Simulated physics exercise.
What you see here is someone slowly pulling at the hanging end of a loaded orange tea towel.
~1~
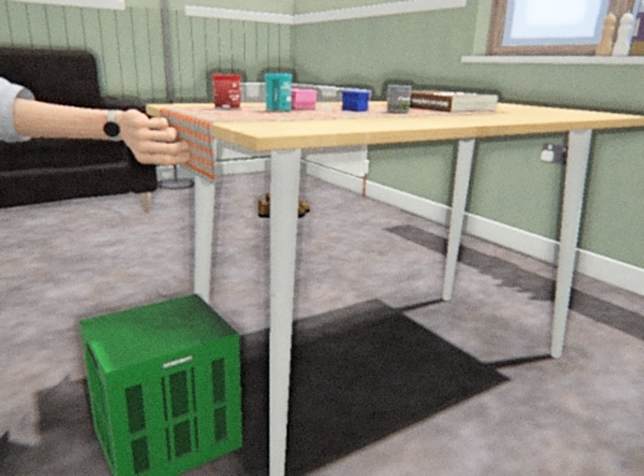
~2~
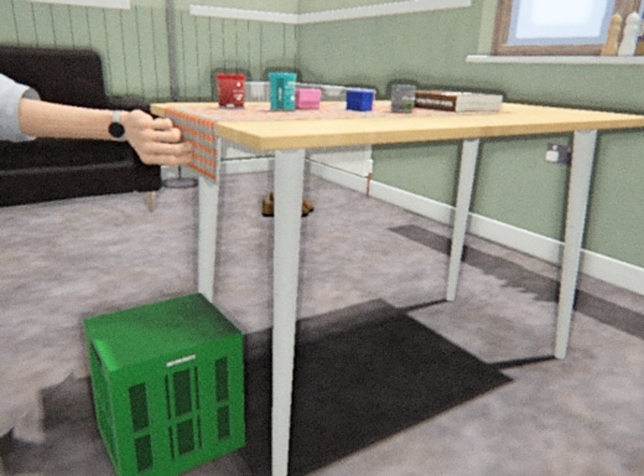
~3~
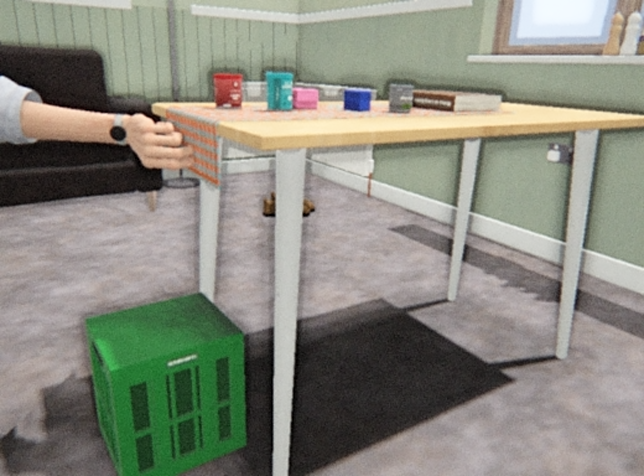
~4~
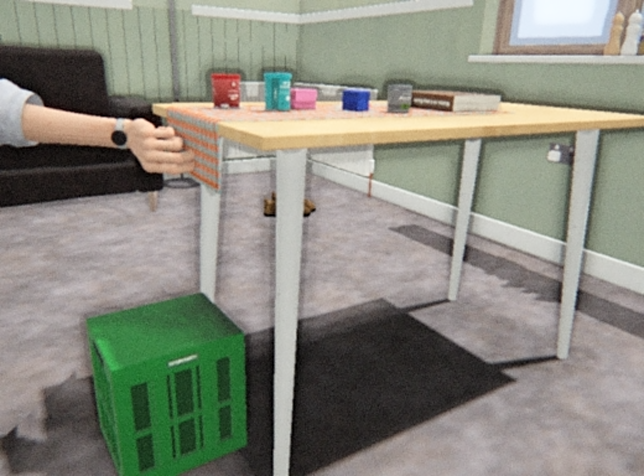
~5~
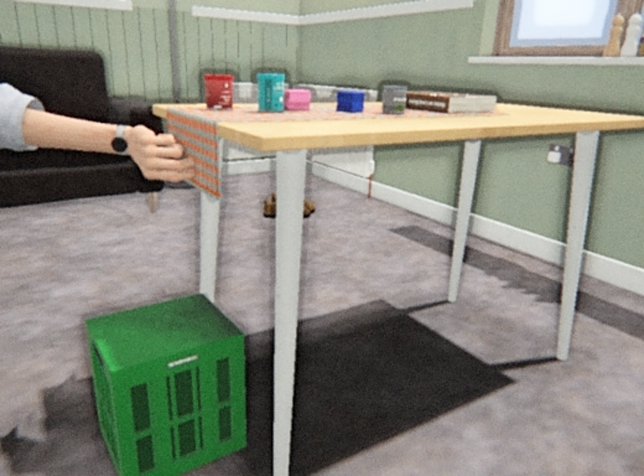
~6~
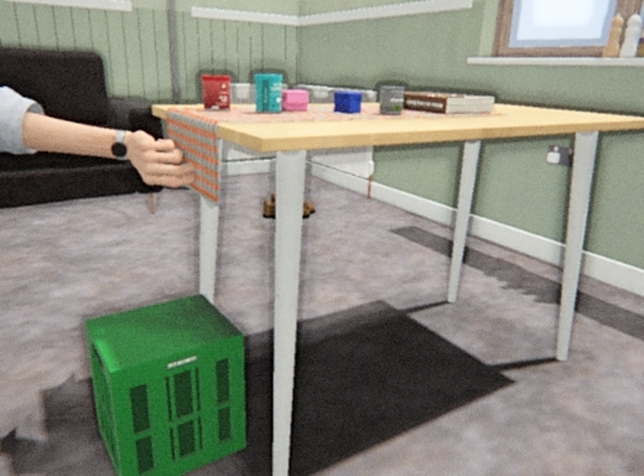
The clip shows a hand slowly pulling down the hanging end of an orange checked cloth on a wooden table, while the red, turquoise, pink, blue and grey items on top shift slightly left, above a still green crate.
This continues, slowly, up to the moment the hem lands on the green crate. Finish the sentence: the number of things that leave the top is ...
It is three.
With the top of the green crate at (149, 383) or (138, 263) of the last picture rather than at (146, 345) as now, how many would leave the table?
Over the edge: 4, then 1.
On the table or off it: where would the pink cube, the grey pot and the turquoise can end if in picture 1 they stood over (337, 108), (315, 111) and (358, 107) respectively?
Result - pink cube: Still up; grey pot: Down; turquoise can: Still up.
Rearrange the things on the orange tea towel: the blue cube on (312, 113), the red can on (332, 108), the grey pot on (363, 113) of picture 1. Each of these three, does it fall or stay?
Briefly: Blue cube drops; red can stays; grey pot stays.
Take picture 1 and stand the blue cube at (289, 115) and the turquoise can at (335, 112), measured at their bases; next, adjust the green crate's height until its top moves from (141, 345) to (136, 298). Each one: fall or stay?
The blue cube? Lost. The turquoise can? Safe.
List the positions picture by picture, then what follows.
Hem (215, 185); red can (227, 75); turquoise can (278, 74); pink cube (303, 90); blue cube (356, 91); grey pot (400, 86); top of the crate (141, 345), in the first frame.
Hem (218, 185); red can (231, 75), in the second frame.
Hem (220, 190); turquoise can (279, 73), in the third frame.
Hem (221, 194); pink cube (303, 90); top of the crate (146, 344), in the fourth frame.
Hem (223, 202); blue cube (351, 92), in the fifth frame.
Hem (220, 207); red can (216, 76); turquoise can (268, 75); pink cube (295, 91); blue cube (348, 92); grey pot (392, 87), in the sixth frame.
Soon after, hem near (193, 252); red can gone.
After that, hem near (194, 299); red can and turquoise can gone.
In the end, hem on the crate; red can, turquoise can and pink cube gone. The count of fallen things is three.
